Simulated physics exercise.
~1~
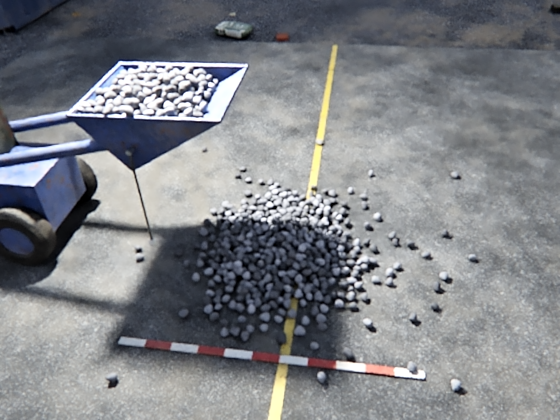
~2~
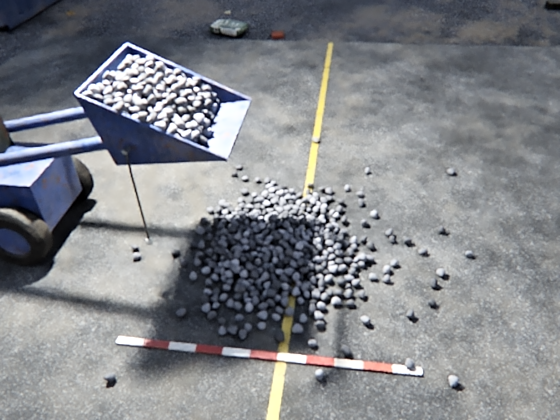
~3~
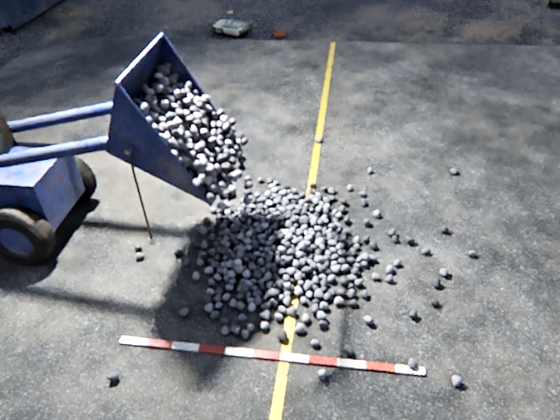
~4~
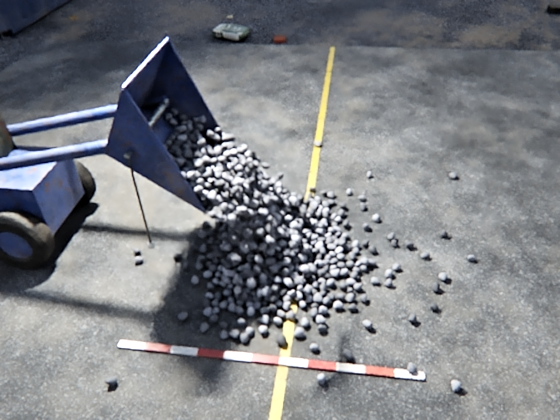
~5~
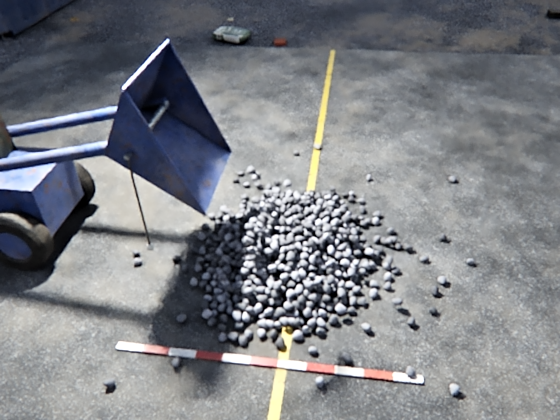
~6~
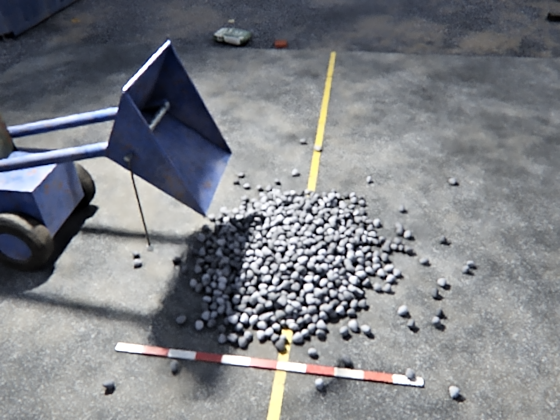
On sunlit grey paved ground, seen from above by a slightly swaying camera, a blue loader stands at the left with its bucket full of smooth grey stones. A loose heap of similar stones already lies at the centre across a painted yellow line, with a red and white striped staff in front of it. The bucket tips forward and down to the right, and the stones slide to its lip. They pour onto the left side of the heap, which grows and spreads rightward over the line. Finally the emptied bucket stays tilted above the broader, settled pile.
